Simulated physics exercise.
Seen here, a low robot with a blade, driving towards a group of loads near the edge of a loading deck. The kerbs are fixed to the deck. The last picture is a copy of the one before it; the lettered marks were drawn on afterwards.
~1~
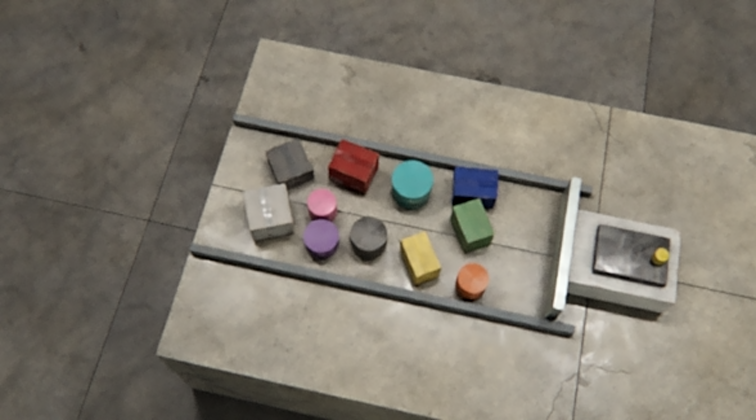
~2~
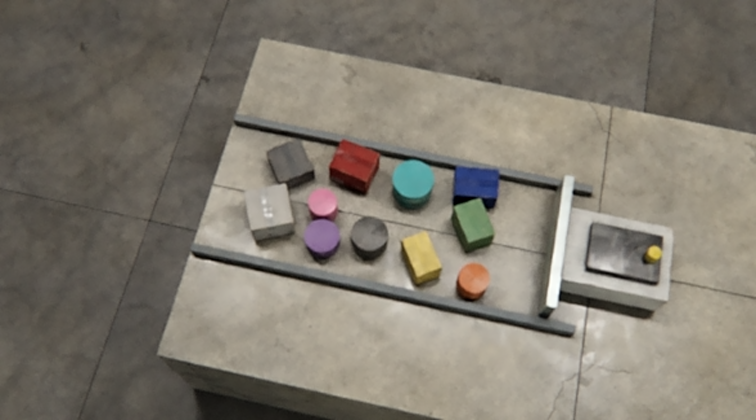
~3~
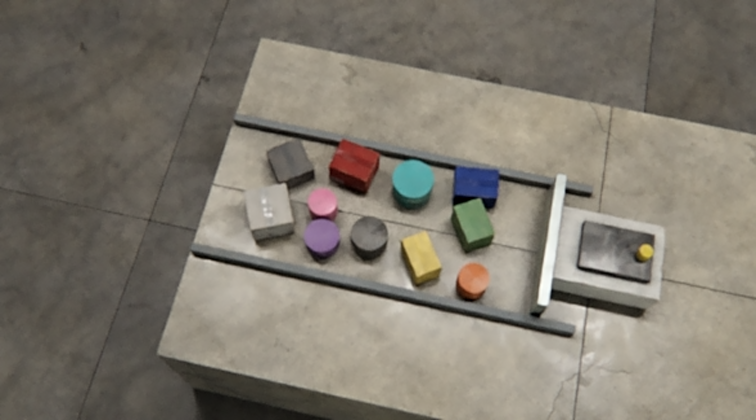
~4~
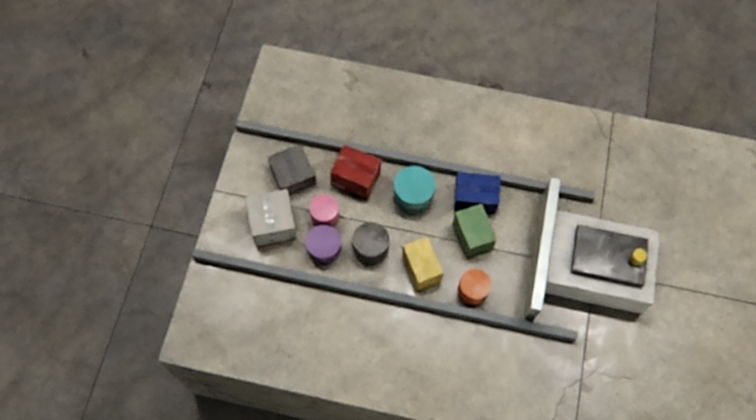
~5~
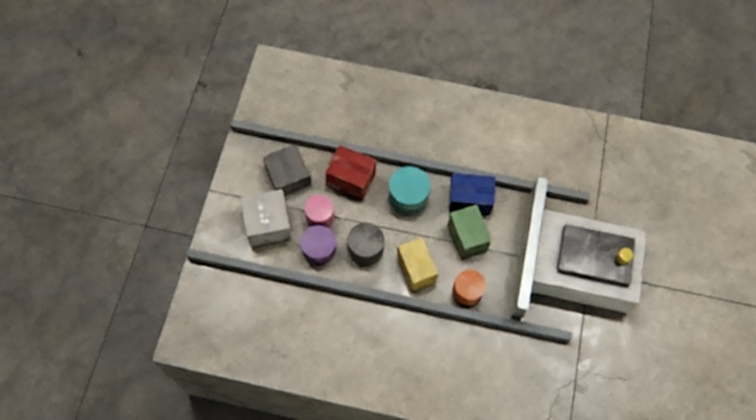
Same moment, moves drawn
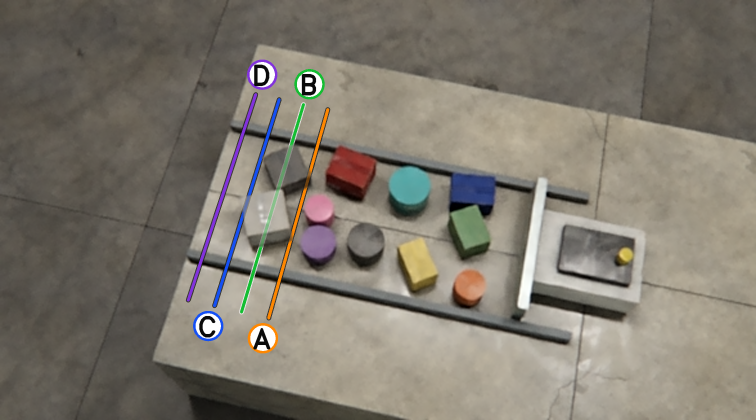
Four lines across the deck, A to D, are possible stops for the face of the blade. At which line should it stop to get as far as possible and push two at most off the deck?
It can go as far as A.
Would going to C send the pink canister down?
By then, yes.
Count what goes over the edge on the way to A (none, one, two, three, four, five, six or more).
By then, two.
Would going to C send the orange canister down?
No.
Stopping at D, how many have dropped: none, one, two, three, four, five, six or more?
Six or more.
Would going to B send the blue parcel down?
No.
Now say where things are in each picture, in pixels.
The first picture shows blue parcel (475, 187); white box (269, 212); grey box (290, 165).
The second picture shows robot (619, 251); orange canister (473, 282).
The third picture shows robot (611, 250); yellow crate (421, 258).
The fourth picture shows robot (604, 254); pink canister (325, 213).
The fifth picture shows robot (591, 253); turquoise pail (409, 191); red box (351, 173); blue parcel (472, 194).
On the marked copy, A at (300, 208); B at (274, 202); C at (249, 197); D at (224, 192).
Following A. Soon after the start, robot (505, 235); orange canister (415, 281); blue parcel (429, 184).
Later, robot (421, 217); grey box (246, 179); red box (271, 152).
In the end, robot (357, 204); red box over the edge; grey box over the edge; two fallen.
As for the rest, B drops four; C drops seven; D drops eleven.
